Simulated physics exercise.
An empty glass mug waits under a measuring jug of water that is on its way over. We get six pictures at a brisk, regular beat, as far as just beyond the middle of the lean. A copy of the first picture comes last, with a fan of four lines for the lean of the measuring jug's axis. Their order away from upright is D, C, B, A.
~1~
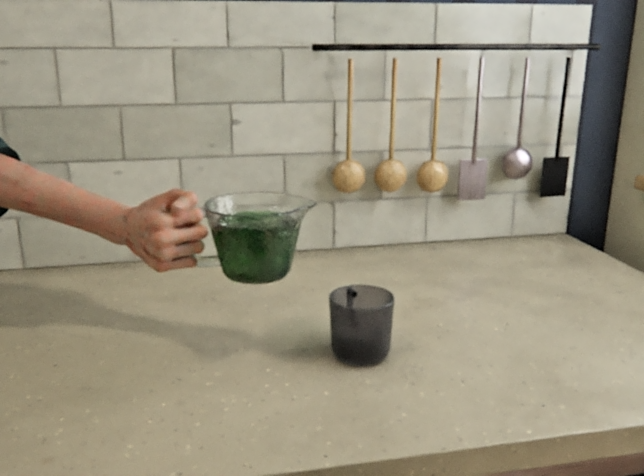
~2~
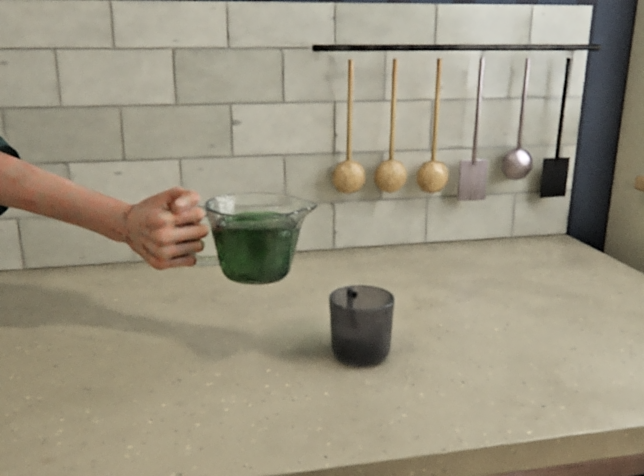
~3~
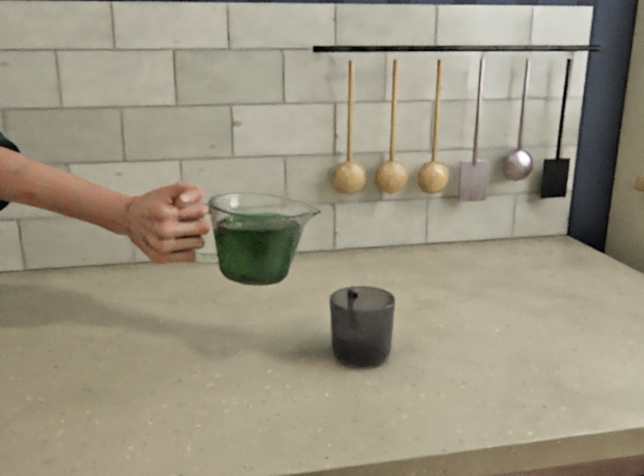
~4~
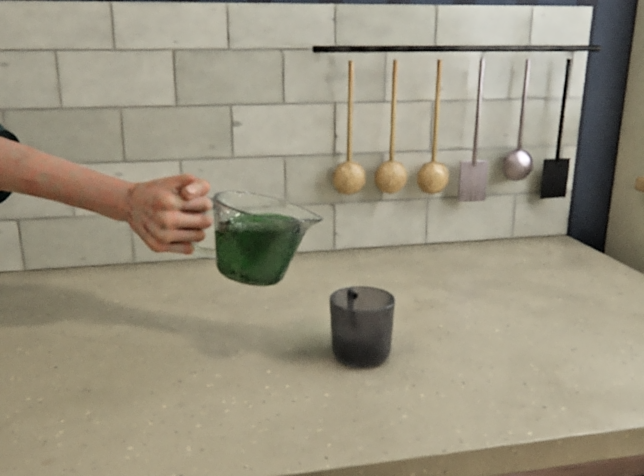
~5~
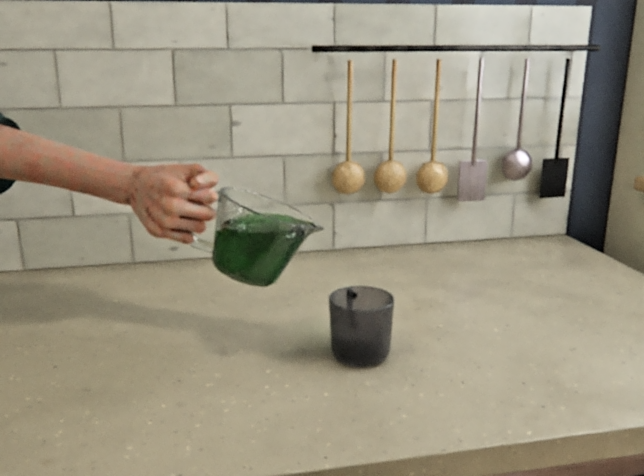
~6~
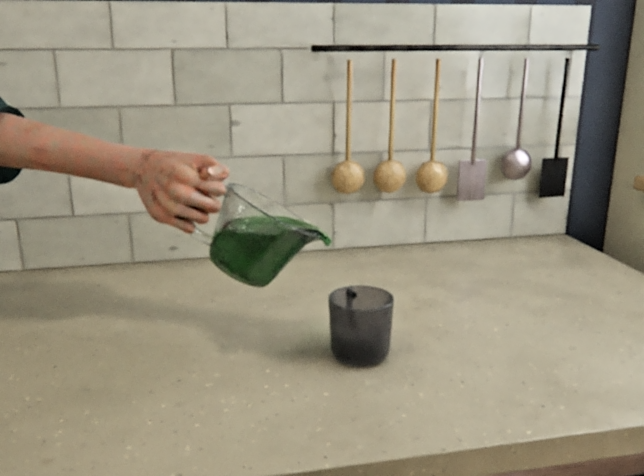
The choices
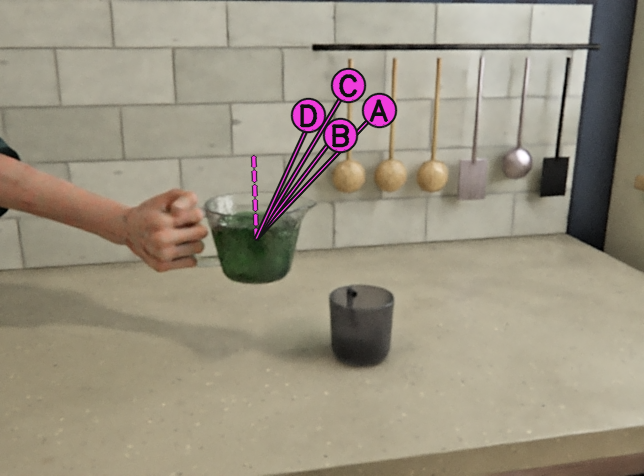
A hand held a clear measuring jug of green liquid above a counter, near a small dark cup, then gradually tilted it to the right until the liquid just came over the lip.
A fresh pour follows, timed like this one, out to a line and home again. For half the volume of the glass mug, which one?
The answer is mark A.
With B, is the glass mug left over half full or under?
Under.
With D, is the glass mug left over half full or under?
Under.
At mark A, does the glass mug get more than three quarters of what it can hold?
No, less.
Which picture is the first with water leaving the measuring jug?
In picture 6.
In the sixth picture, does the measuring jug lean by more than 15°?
Yes, it does.
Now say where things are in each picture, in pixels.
In the first picture, upright, lip at (315, 203); rim of the glass mug round (362, 296); nothing has left yet.
In the second picture, upright, lip at (316, 205); nothing has left yet.
In the third picture, tipped about 6°, lip at (319, 211); nothing has left yet.
In the fourth picture, tipped about 13°, lip at (321, 218); nothing has left yet.
In the fifth picture, tipped about 22°, lip at (323, 227); nothing has left yet.
In the sixth picture, tipped about 31°, lip at (323, 237); water is over the lip, down to (326, 243).
In magenta, A at (367, 122); B at (326, 146); C at (339, 99); D at (304, 132).
With A, the glass mug ends with about 49 % of what it can hold.
With B, the glass mug ends with about 33 % of what it can hold.
With C, the glass mug ends with about 20 % of what it can hold.
With D, the glass mug ends with about 9 % of what it can hold.
